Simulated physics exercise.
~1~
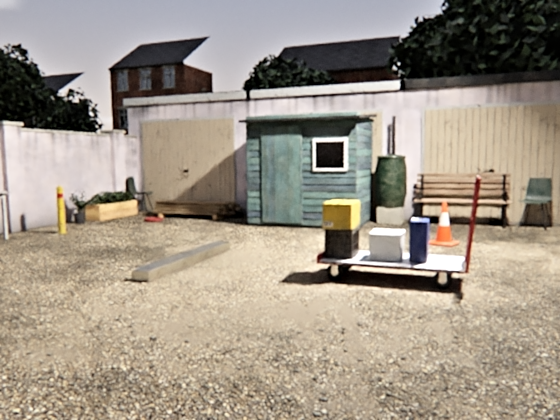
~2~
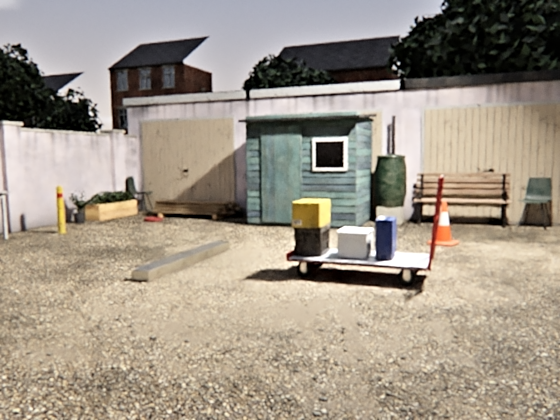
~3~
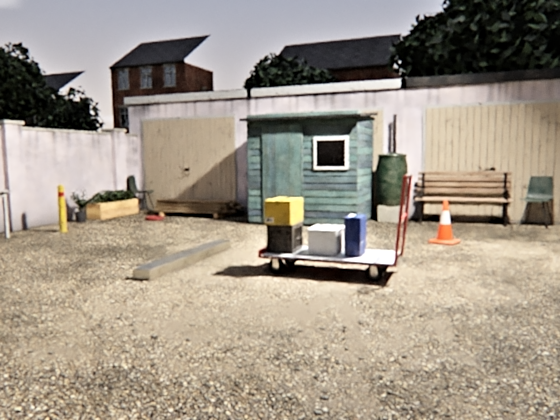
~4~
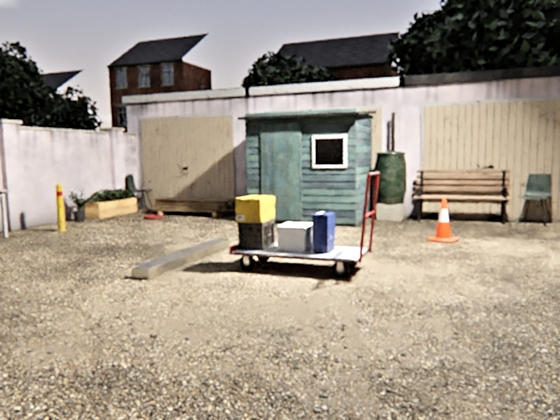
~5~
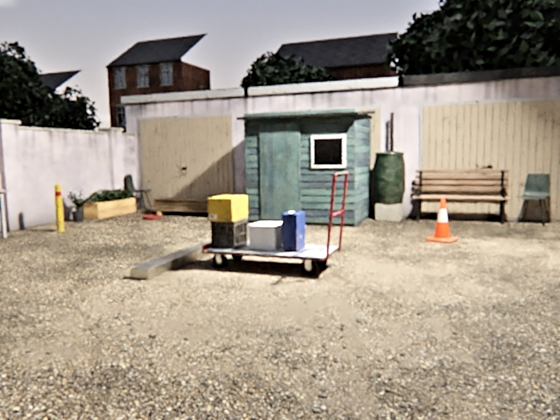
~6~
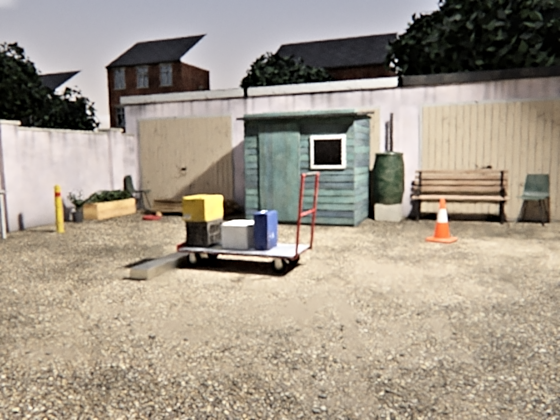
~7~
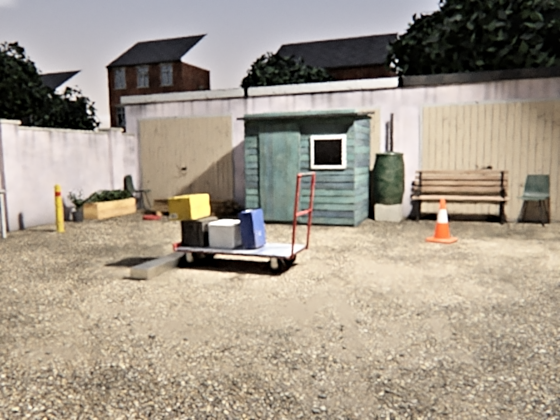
Flatbed trolley carrying yellow, black, white and blue boxes rolling left across a gravel yard to a low kerb, load still aboard.
